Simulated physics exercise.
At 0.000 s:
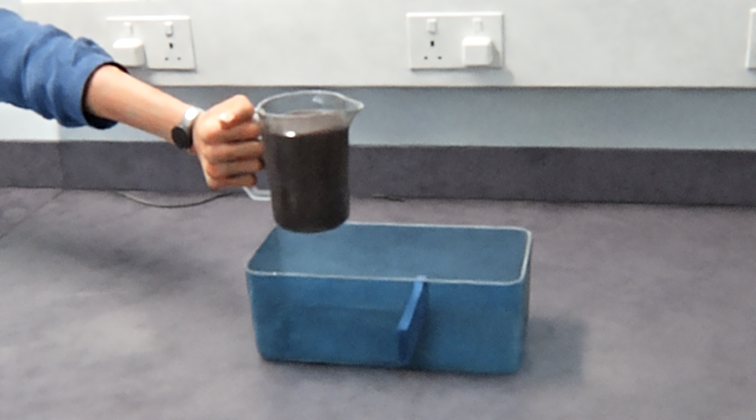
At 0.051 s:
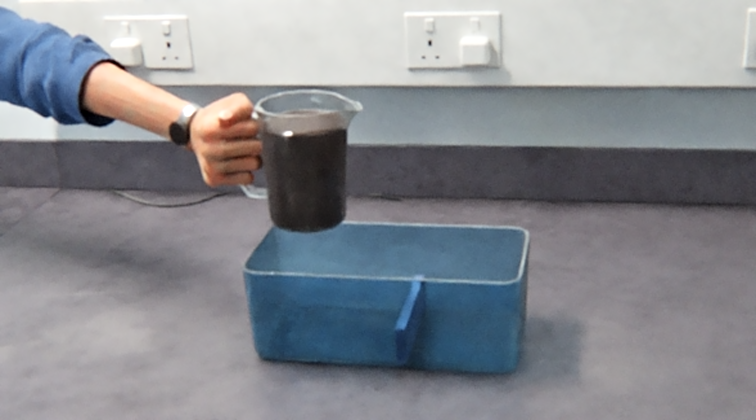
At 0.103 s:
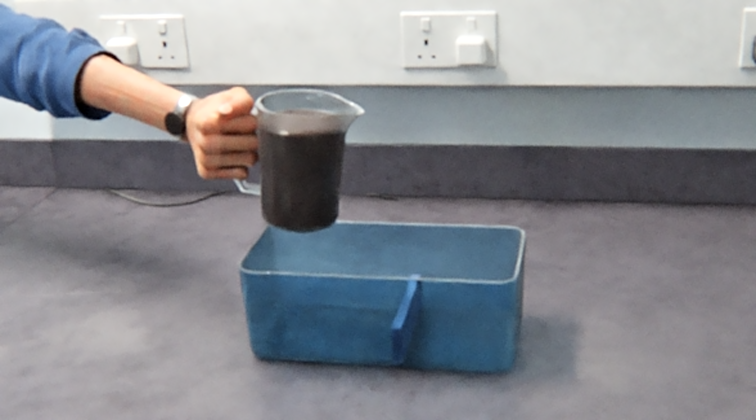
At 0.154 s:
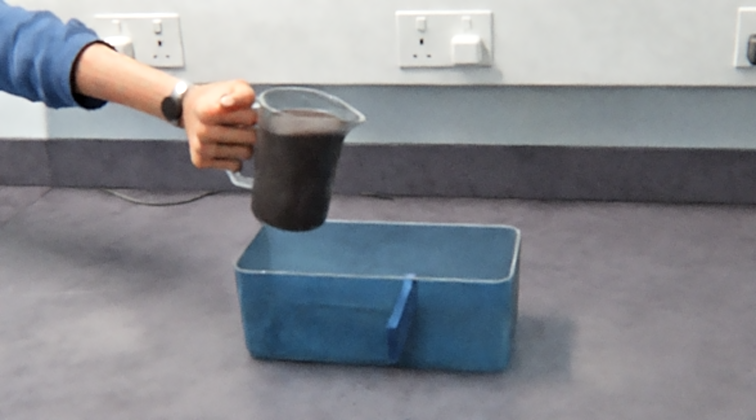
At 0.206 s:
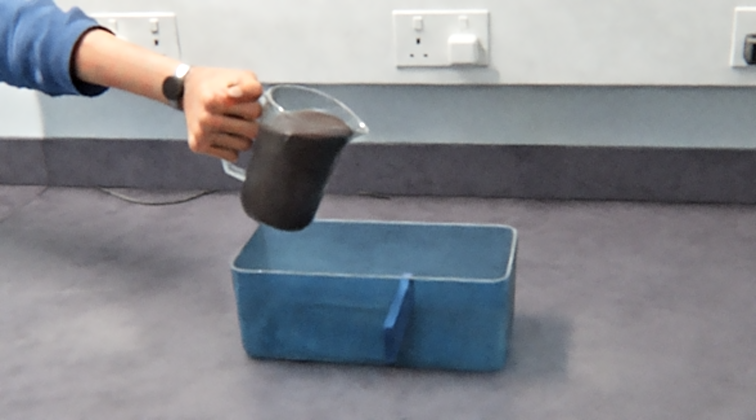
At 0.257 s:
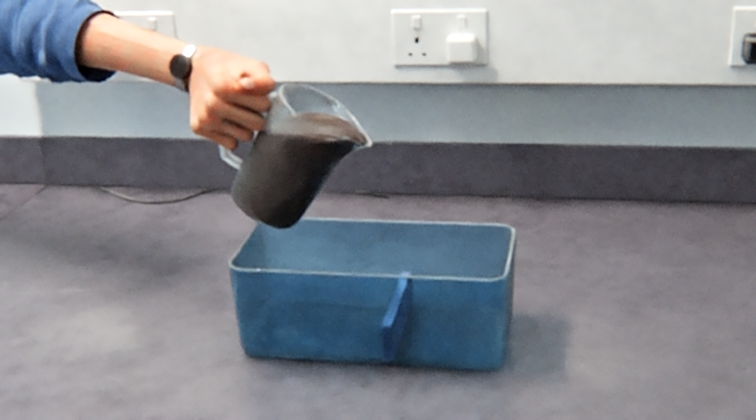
A hand held a clear jug of dark liquid above an empty blue oblong basin with a low divider, then gradually tilted it to the right until the liquid reached up near the spout.
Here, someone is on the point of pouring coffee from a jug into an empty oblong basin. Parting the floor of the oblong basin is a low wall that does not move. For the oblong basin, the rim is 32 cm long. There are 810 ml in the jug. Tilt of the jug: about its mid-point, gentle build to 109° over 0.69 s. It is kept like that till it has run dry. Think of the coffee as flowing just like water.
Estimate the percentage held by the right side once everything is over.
I would say 65 per cent.
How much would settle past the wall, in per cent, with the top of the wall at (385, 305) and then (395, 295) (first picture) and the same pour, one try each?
First try about 95 %, second try about 90 %.
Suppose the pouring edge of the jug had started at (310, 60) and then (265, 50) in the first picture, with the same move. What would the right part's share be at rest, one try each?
Try 1: Approx. 10 %; try 2: Approx. 5 %.
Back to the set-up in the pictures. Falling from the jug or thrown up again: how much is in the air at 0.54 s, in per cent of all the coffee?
Roughly 16 %.
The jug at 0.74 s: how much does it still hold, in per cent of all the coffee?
I'd estimate some 18 per cent.
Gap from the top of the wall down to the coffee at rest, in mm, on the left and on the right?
Left 36 mm, right 20 mm.
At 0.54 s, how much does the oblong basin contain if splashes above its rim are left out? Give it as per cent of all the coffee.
Roughly 22 percent of it.
By 0.54 s the tilt is 96° and 63 per cent is still to pour, 1 is left of the wall and 20 right of it.
By 0.74 s the tilt is 109° and 17 per cent is still to pour, 22 is left of the wall and 50 right of it.
By 0.96 s the tilt is 109° and 2 per cent is still to pour, 31 is left of the wall and 65 right of it.
By 1.19 s the tilt is 109° and 0 per cent is still to pour, 34 is left of the wall and 65 right of it.
At rest 34 per cent lies left of the wall, 65 right of it and 1 outside.
